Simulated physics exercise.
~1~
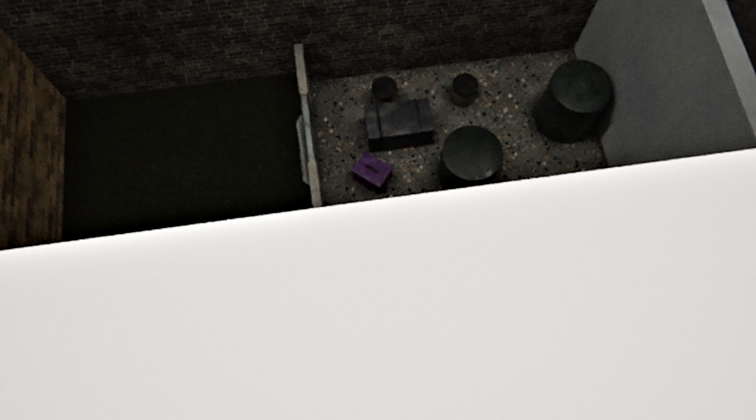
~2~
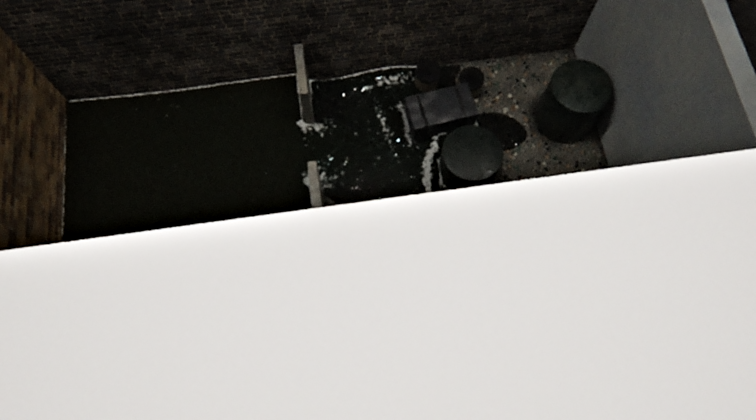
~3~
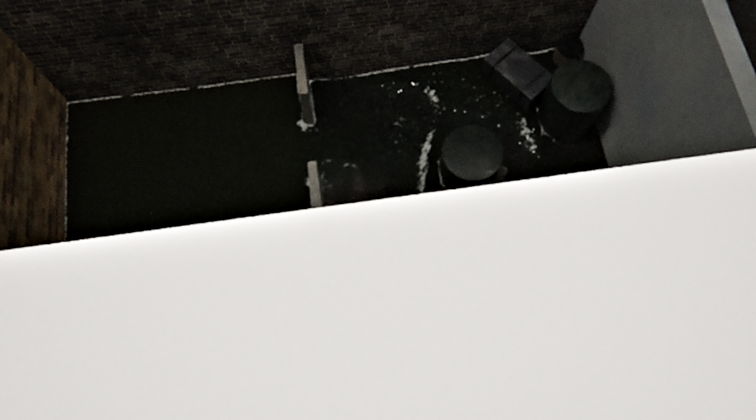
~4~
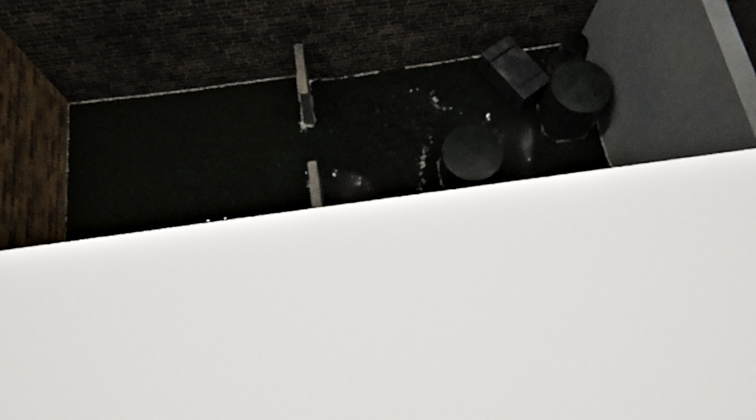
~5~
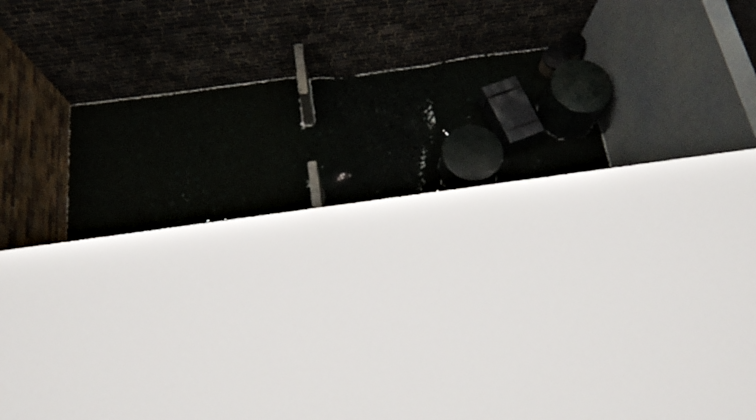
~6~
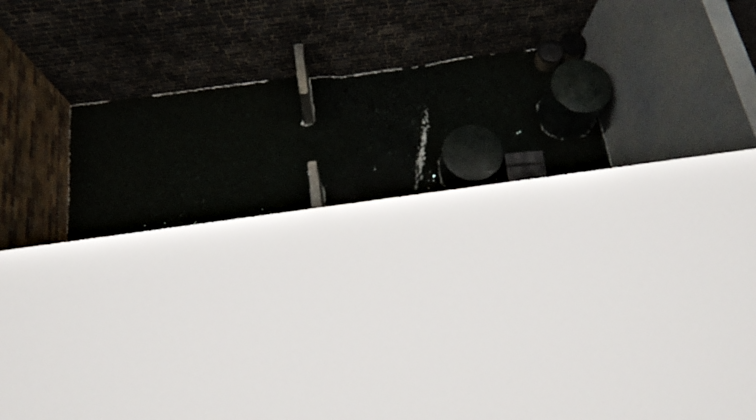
We see dark water surge from the left room through a doorway and cover the speckled floor on the right. A dark trunk is swept right, then drifts back toward the pale foreground wall, while two large round drums stay upright in place.
